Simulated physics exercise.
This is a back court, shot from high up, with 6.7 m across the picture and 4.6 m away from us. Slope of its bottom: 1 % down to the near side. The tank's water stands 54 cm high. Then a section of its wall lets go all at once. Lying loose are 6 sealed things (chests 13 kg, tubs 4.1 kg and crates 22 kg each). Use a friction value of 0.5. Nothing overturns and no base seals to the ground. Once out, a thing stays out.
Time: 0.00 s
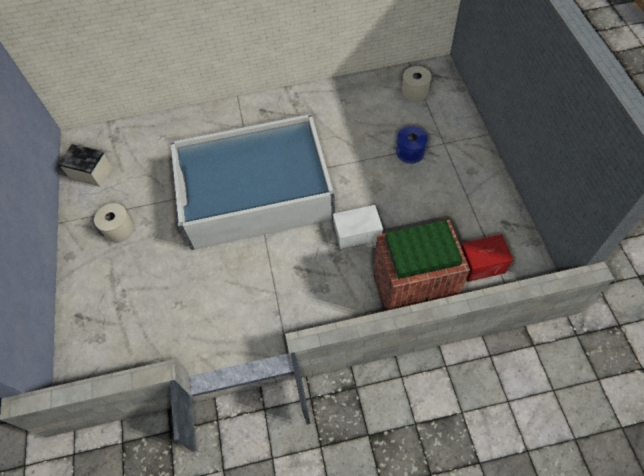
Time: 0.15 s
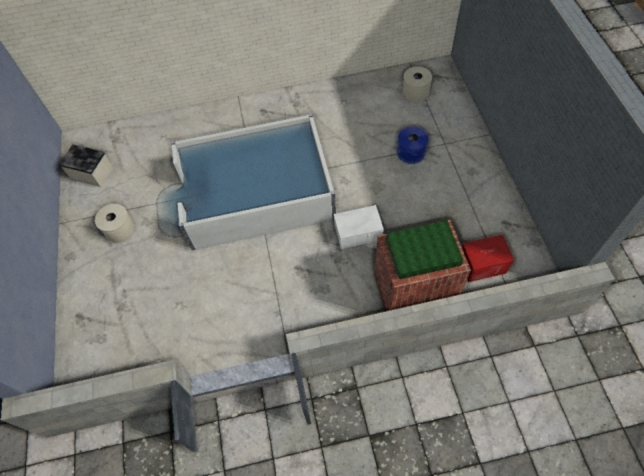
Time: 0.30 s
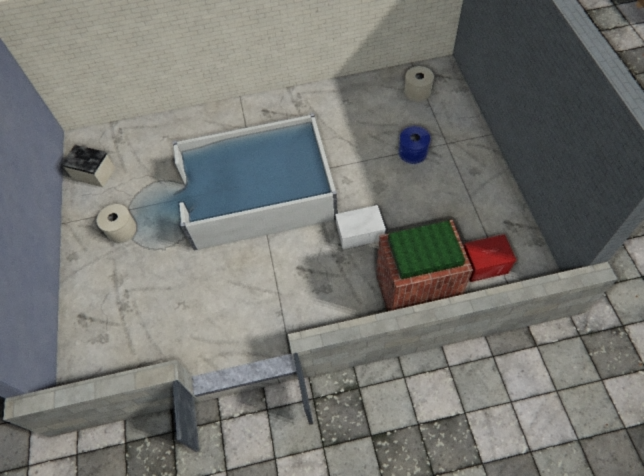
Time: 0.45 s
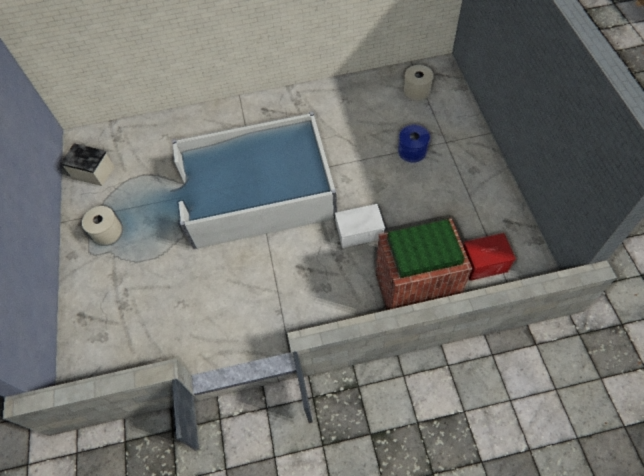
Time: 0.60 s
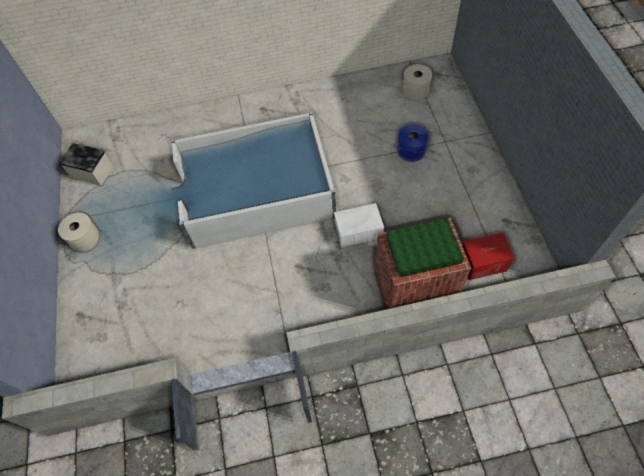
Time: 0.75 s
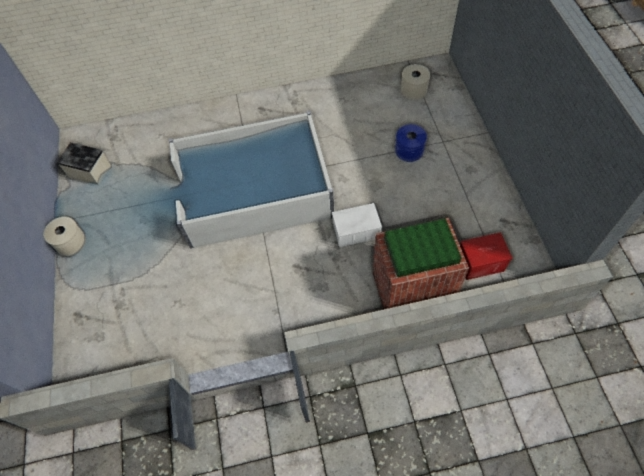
Water pours from the tank's open left end, spreads across the floor and pushes a pale tub left.
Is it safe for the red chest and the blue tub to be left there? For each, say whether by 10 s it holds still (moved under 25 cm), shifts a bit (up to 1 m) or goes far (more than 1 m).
Red chest: Almost still; blue tub: Almost still.
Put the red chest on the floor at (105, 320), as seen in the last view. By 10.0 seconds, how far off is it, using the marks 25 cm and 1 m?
Put there, it wanders off a long way.
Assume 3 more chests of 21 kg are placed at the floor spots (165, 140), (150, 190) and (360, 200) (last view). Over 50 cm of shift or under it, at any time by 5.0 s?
Listed order gives within the limit, above the limit, within the limit.
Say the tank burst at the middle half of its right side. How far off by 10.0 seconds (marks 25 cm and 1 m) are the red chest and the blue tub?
Well, the red chest goes a long way and the blue tub goes a long way.
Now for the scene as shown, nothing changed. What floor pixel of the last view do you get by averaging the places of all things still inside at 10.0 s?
Mean position approx. (423, 185).
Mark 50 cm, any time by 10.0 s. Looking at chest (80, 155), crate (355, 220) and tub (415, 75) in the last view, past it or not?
The first topped the threshold, the second never reached the threshold, and the third topped the threshold.
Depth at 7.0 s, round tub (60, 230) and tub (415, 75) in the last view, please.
I'd put it at 5 cm and 2 cm respectively.
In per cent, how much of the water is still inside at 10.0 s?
I'd say some 94 percent hasn't gone yet.
After 2.0 s the red chest is near (486, 249), 0.0 m from its start, aground; the blue tub is near (411, 136), 0.0 m from its start, aground; 0 of 6 are out; 2 afloat.
After 4.5 s the red chest is near (486, 249), 0.0 m from its start, aground; the blue tub is near (411, 136), 0.0 m from its start, aground; 0 of 6 are out; 1 afloat.
After 7.0 s the red chest is near (486, 249), 0.0 m from its start, aground; the blue tub is near (411, 136), 0.0 m from its start, aground; 0 of 6 are out; 1 afloat.
After 10.0 s the red chest is near (486, 249), 0.0 m from its start, aground; the blue tub is near (411, 136), 0.0 m from its start, afloat; 0 of 6 are out; 3 afloat.
